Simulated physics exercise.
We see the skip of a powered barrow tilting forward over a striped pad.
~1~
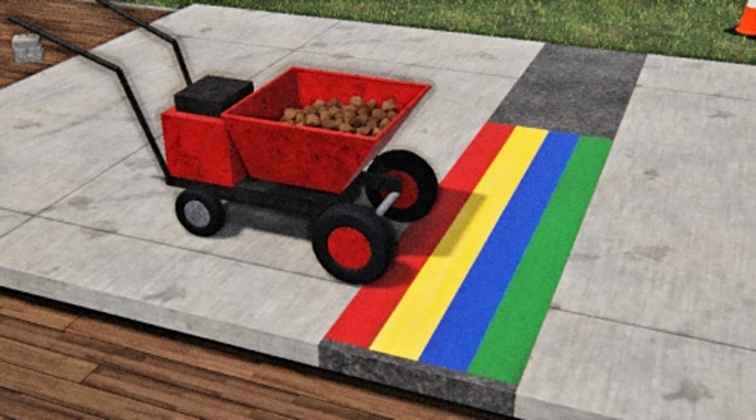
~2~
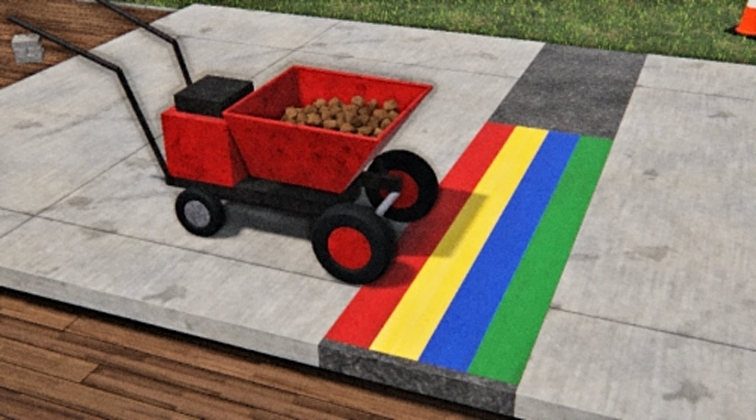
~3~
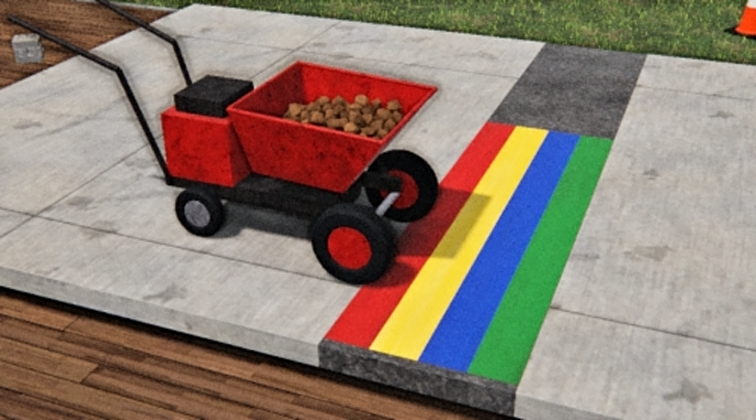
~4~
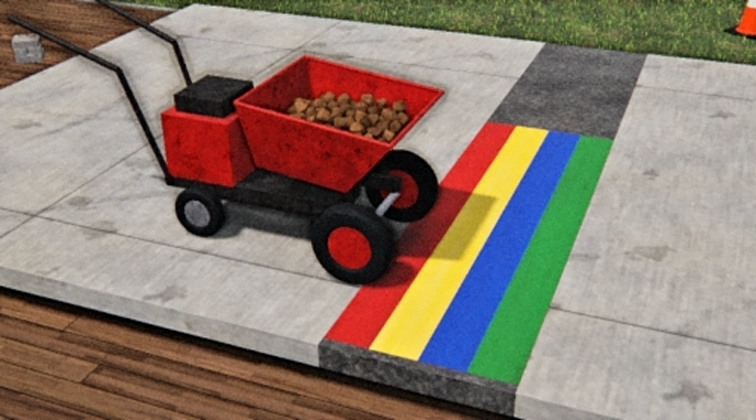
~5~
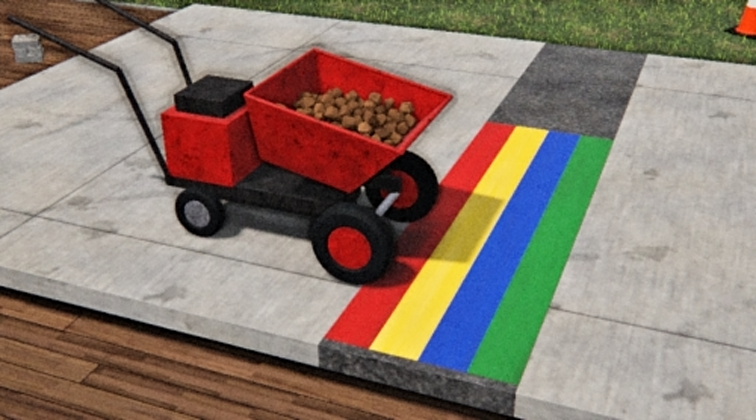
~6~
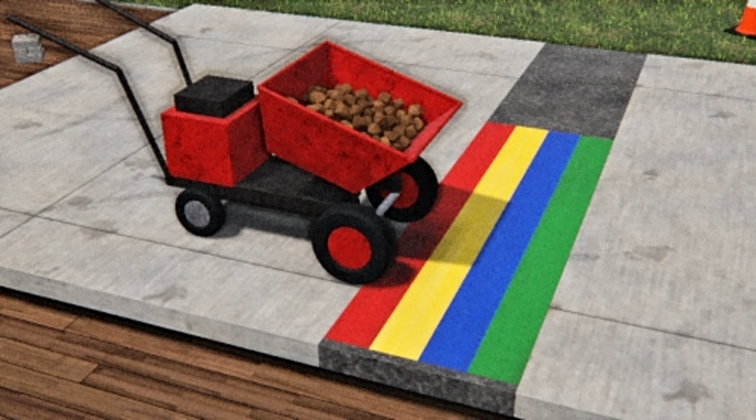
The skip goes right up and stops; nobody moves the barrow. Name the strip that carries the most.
The green one gets the largest share.
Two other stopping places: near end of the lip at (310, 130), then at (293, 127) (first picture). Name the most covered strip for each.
The first try: Yellow. The second: The yellow strip.
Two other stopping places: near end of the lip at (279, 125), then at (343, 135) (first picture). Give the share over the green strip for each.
The first gives 10 %, the second 30 %.
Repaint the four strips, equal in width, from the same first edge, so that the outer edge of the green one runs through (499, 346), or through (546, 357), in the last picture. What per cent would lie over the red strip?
Roughly 0 per cent, and 0 per cent.
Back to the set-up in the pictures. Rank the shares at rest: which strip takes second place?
In second place: The blue one.
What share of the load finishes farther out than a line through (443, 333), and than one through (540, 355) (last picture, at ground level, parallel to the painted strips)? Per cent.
Roughly 90 per cent, and 20 per cent.
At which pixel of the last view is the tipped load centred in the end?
Near (537, 272).
Just after the last frame, skip tipped steeply; every one in the skip.
A moment on, skip tipped right over; the larger part in the skip; about a tenth over the blue strip; about a tenth over the green strip; just a few falling.
Further on, skip tipped right over; roughly a quarter in the skip; just a few over the yellow strip; roughly a quarter over the blue strip; roughly a third over the green strip; roughly a quarter off the paint.
When it is over, skip tipped right over; about a tenth in the skip; not one over the red strip; just a few over the yellow strip; roughly a quarter over the blue strip; roughly a third over the green strip; roughly a quarter off the paint.
